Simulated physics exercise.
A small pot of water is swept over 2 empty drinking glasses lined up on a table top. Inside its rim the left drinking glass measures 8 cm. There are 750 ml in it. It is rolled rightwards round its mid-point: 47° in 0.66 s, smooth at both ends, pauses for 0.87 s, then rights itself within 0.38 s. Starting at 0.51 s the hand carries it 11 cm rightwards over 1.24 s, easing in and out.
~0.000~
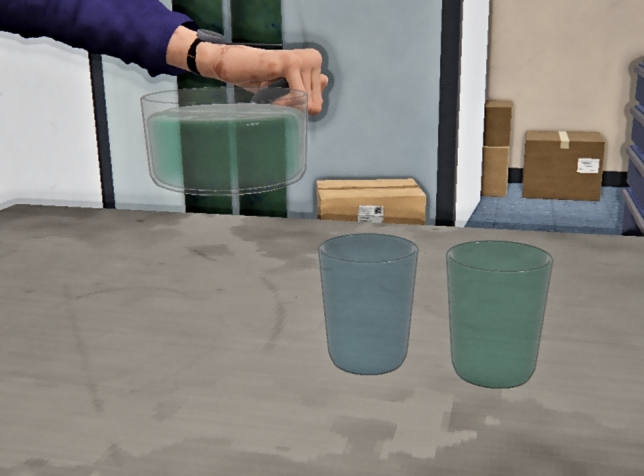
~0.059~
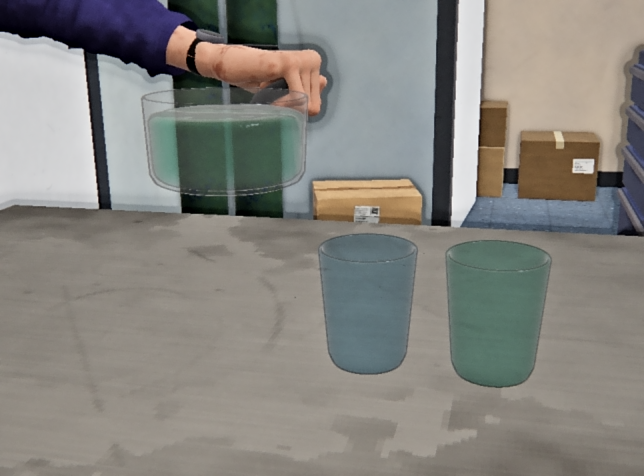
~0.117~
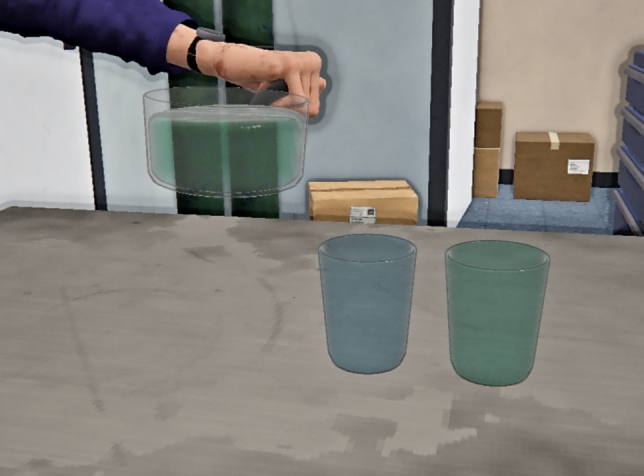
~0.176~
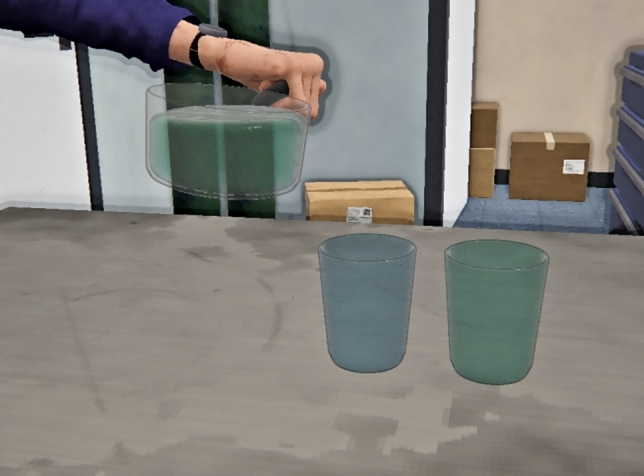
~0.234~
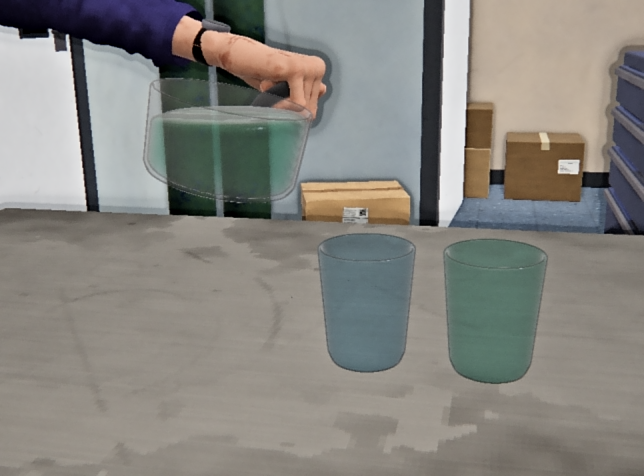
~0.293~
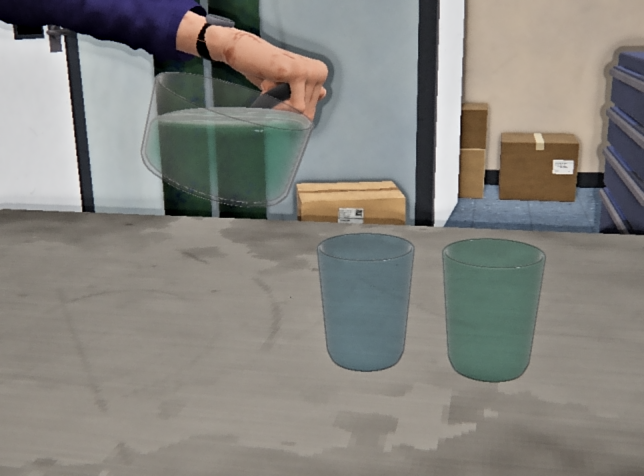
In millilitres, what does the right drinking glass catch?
The right drinking glass gets about 40 ml.
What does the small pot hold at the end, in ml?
Some 260 ml.
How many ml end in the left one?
About 320 ml.
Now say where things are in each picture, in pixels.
In the first picture, tilt 0°; pouring edge (303, 99); surface from (169, 112) to (291, 114); the left drinking glass's rim runs from (321, 247) to (416, 253); the right drinking glass's rim runs from (448, 255) to (551, 261).
In the second picture, tilt 1°; pouring edge (304, 101); surface from (172, 112) to (292, 115).
In the third picture, tilt 4°; pouring edge (305, 105); surface from (175, 112) to (291, 117).
In the fourth picture, tilt 8°; pouring edge (307, 112); surface from (175, 112) to (292, 118).
In the fifth picture, tilt 13°; pouring edge (309, 120); surface from (171, 114) to (295, 119).
In the sixth picture, tilt 19°; pouring edge (310, 130); surface from (167, 116) to (301, 122).
After 0.74 s the tilt is 47° and from the left they hold 140 ml, 0 ml, the small pot 455 ml, and 30 ml is on the table top.
After 1.08 s the tilt is 47° and from the left they hold 290 ml, 0 ml, the small pot 340 ml, and 65 ml is on the table top.
After 1.42 s the tilt is 47° and from the left they hold 320 ml, 10 ml, the small pot 280 ml, and 115 ml is on the table top.
After 1.80 s the tilt is 10° and from the left they hold 320 ml, 40 ml, the small pot 265 ml, and 125 ml is on the table top.
In the end from the left they hold 320 ml, 40 ml, the small pot 265 ml, and 125 ml is on the table top.
